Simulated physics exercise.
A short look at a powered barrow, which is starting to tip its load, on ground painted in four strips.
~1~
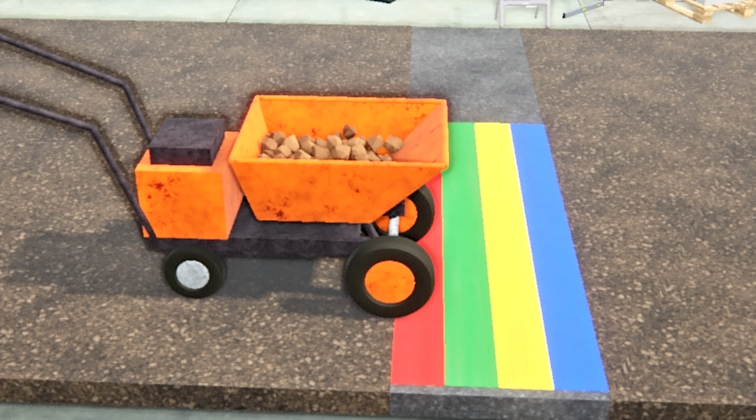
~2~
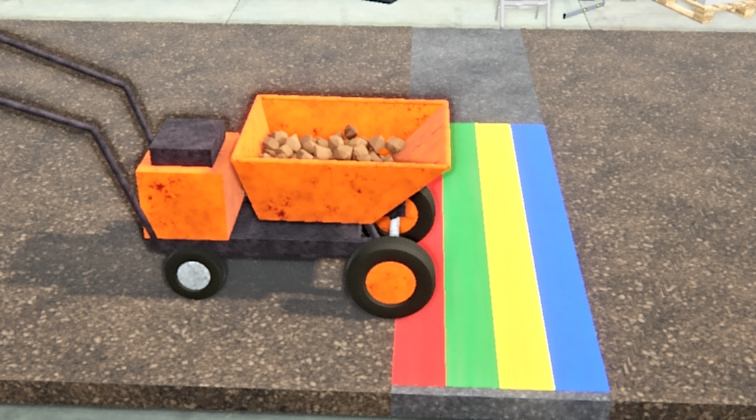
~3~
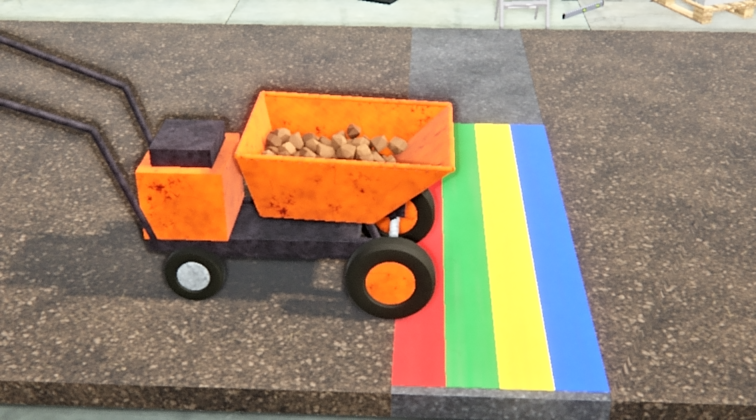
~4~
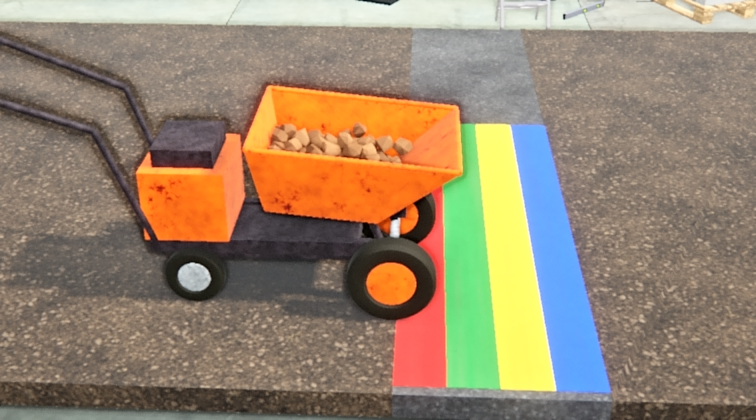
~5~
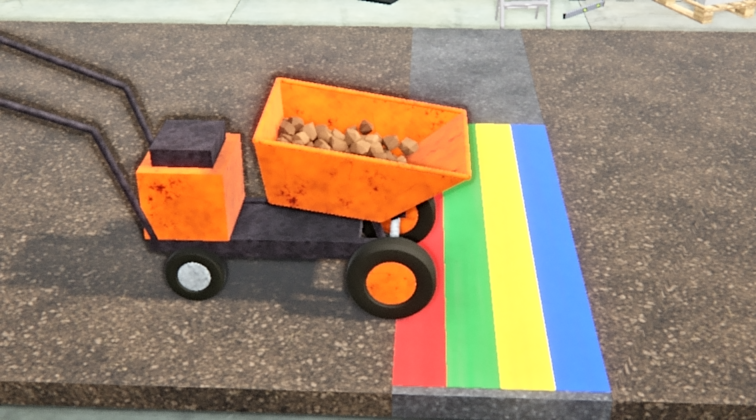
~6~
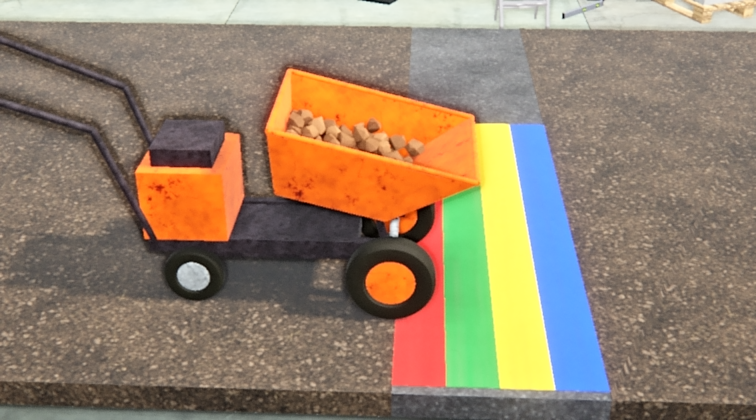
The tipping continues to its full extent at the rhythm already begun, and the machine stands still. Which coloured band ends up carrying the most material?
The blue band.
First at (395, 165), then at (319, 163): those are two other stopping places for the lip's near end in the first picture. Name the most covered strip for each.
The yellow strip, then the green strip.
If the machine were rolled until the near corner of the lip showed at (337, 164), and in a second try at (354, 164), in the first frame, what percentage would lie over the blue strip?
You'd get around 10 in a hundred, then 10 in a hundred.
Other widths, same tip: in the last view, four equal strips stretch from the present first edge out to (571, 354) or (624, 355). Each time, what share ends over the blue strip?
The first one comes out at 20 percent, while the second comes out at 40 percent.
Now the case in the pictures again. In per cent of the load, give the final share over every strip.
Approximate shares - red strip 0, green strip 0, yellow strip 5, blue strip 40.
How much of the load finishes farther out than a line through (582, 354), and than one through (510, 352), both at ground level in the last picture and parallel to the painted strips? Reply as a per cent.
Close to 50 per cent, then close to 80 per cent.
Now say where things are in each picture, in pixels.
The first frame shows lip of the skip near (445, 166), level; top of the load near (311, 166), clay clods; red strip near (419, 344); green strip near (470, 345); yellow strip near (521, 347); blue strip near (573, 349).
The second frame shows lip of the skip near (448, 168), level; top of the load near (313, 166).
The third frame shows lip of the skip near (452, 170), tipped barely; top of the load near (316, 164).
The fourth frame shows lip of the skip near (459, 173), tipped a little; top of the load near (294, 146).
The fifth frame shows lip of the skip near (468, 178), tipped a little; top of the load near (299, 149).
The sixth frame shows lip of the skip near (477, 184), tipped a little; top of the load near (310, 133); red strip near (420, 345); green strip near (471, 346); yellow strip near (522, 348); blue strip near (574, 349).
Shortly afterwards, skip tipped steeply; the whole lot in the skip.
Next, skip tipped right over; near two thirds in the skip; a little over the yellow strip; near a third over the blue strip; only a few off the paint.
Some moments later, skip tipped right over; near a quarter in the skip; a little over the yellow strip; near a third over the blue strip; near a third off the paint.
In the end, skip tipped right over; near a quarter in the skip; none at all over the red strip; none at all over the green strip; a little over the yellow strip; near a third over the blue strip; near a third off the paint.
